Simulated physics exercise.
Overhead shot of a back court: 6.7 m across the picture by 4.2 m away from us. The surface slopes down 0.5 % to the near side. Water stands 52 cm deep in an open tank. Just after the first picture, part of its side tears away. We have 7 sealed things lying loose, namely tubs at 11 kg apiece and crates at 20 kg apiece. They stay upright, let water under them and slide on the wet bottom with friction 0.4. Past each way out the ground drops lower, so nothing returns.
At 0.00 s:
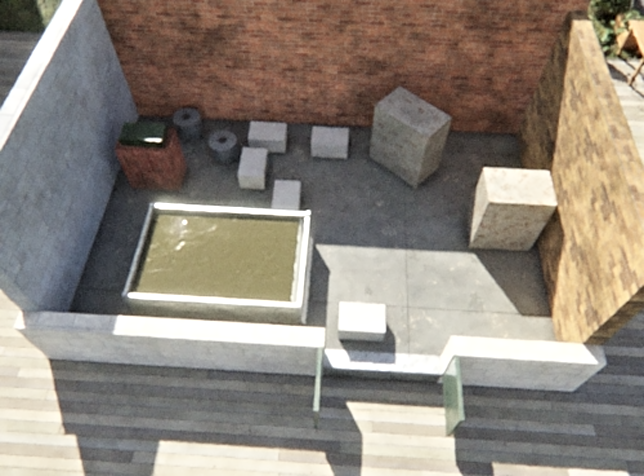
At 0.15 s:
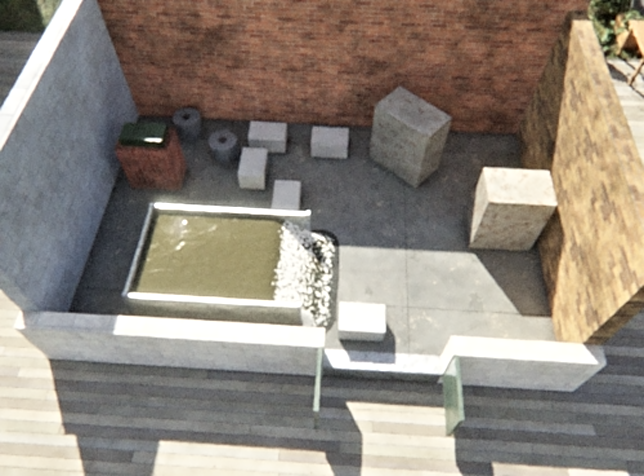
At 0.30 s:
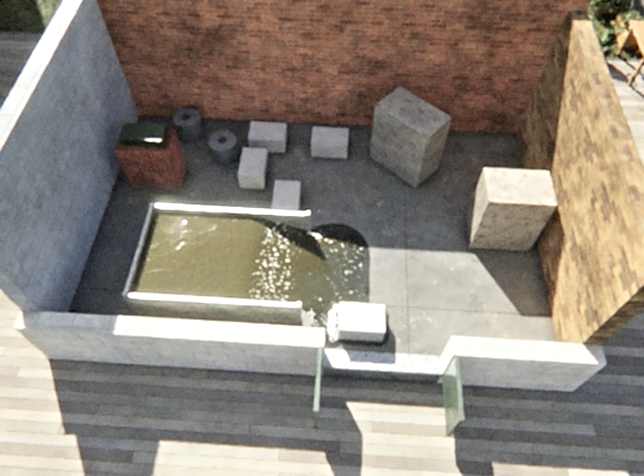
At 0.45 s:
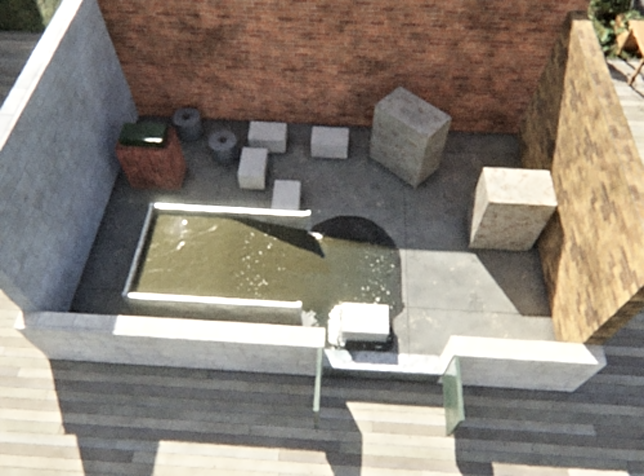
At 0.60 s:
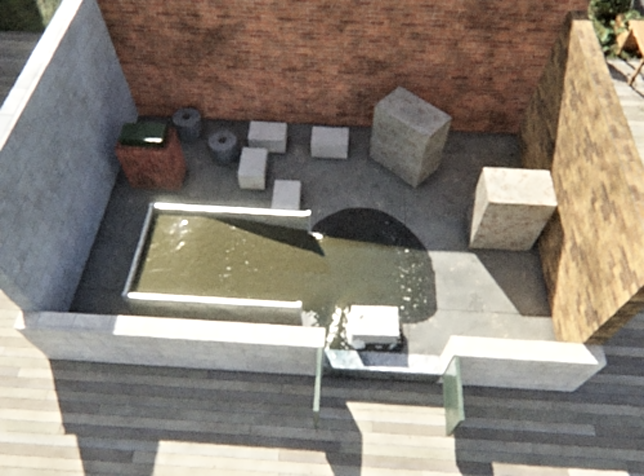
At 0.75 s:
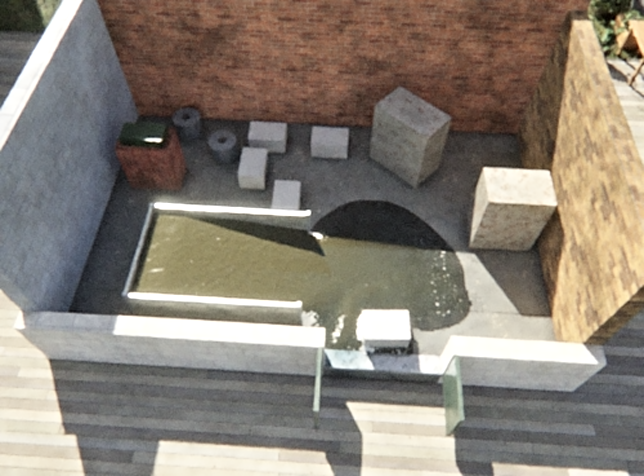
Murky water bursting from the right side of an open tank, spreading across a walled courtyard and nudging a pale block rightward.
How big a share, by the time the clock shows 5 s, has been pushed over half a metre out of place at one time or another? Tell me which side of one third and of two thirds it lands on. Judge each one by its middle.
Only a small share, below a third.
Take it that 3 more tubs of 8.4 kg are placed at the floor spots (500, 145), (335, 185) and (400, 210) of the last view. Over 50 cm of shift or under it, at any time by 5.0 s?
In the order asked: Farther than that, not as far, farther than that.
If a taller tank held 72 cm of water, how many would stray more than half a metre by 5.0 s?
Then 1 of them.
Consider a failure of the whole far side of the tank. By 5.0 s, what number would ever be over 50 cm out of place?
So the tally would be 6.
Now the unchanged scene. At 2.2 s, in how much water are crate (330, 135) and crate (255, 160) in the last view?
Around 0 cm and 0 cm.
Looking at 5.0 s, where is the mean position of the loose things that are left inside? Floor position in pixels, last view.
The average lands around (259, 160).
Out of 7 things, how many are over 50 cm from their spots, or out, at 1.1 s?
I make it 1 by then.
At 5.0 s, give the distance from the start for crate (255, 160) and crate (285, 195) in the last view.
In that order: 0 cm, 0 cm.
After 1.1 s 1 of 7 are over 50 cm from their spots; 0 afloat.
After 2.2 s 1 of 7 are over 50 cm from their spots; 0 afloat.
After 3.5 s 1 of 7 are over 50 cm from their spots; 0 afloat.
After 5.0 s 1 of 7 are over 50 cm from their spots, and 1 have been at some point; 0 afloat.
